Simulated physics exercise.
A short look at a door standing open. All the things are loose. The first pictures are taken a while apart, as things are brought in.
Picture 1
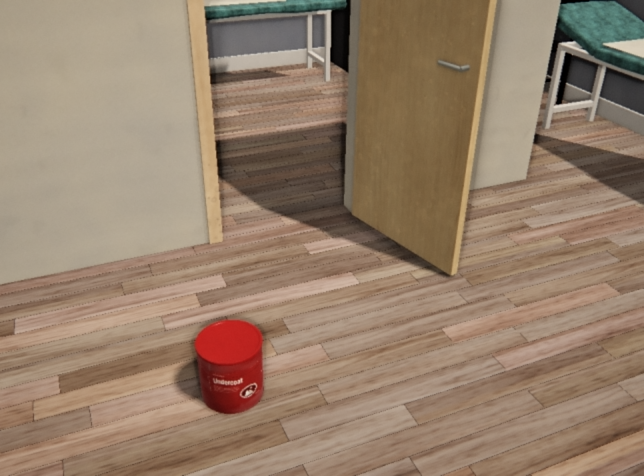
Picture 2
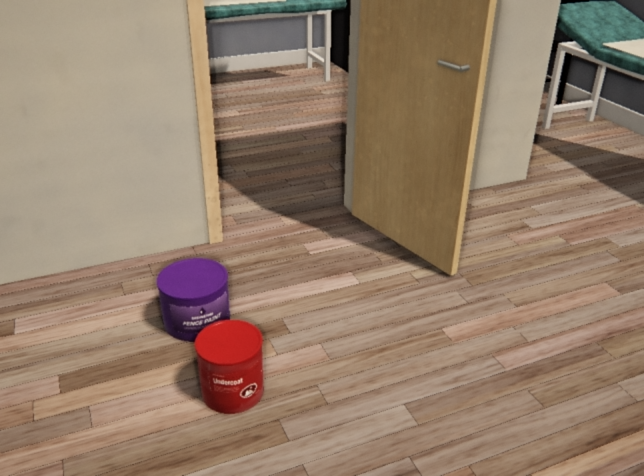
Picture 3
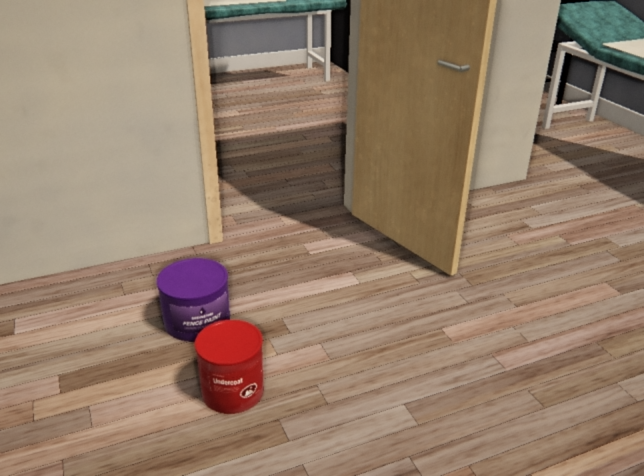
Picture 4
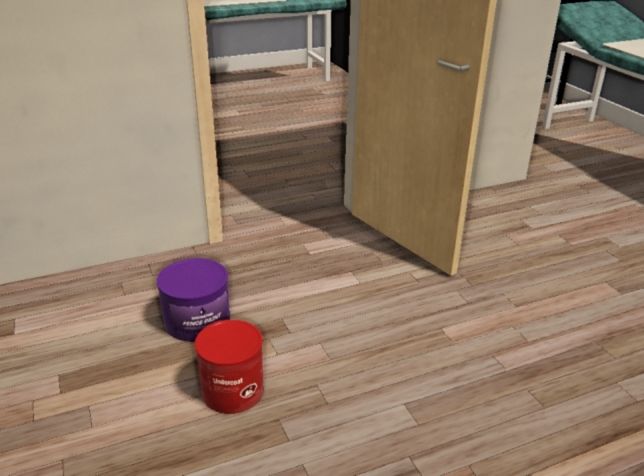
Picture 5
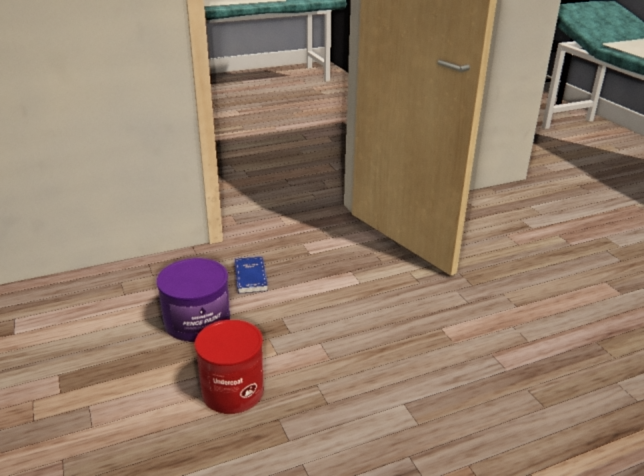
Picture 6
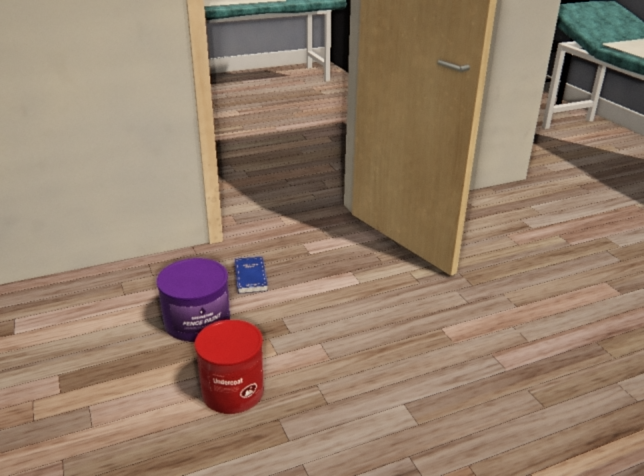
In this clip, a wooden door stands wide open and still while a red pail sits on the floor in front of it; a purple pail appears behind the red one, and later a small blue book appears beside them.
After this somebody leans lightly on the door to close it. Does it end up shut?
It reaches the frame.
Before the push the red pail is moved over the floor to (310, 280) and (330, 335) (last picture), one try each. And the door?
First, it jams; second, it shuts.
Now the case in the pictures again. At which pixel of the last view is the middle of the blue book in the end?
Around (236, 274).
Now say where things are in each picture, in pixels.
In the first frame, door wide open and still.
In the second frame, door wide open and still; purple pail (195, 299); red pail (231, 367).
In the third frame, door wide open and still; purple pail (195, 299); red pail (231, 367).
In the fourth frame, door wide open and still; purple pail (195, 299); red pail (231, 367).
In the fifth frame, door wide open and still; purple pail (195, 299); red pail (231, 367).
In the sixth frame, door wide open and still; blue book (251, 274); purple pail (195, 299).
Then, 1.40 s after the last picture, door at 67°.
Then, 2.30 s after the last picture, door at 28°; blue book slid a little near (245, 274).
At rest, door at 0°; all 3 in place. Seen from the same camera at the end, blue book near (236, 274).
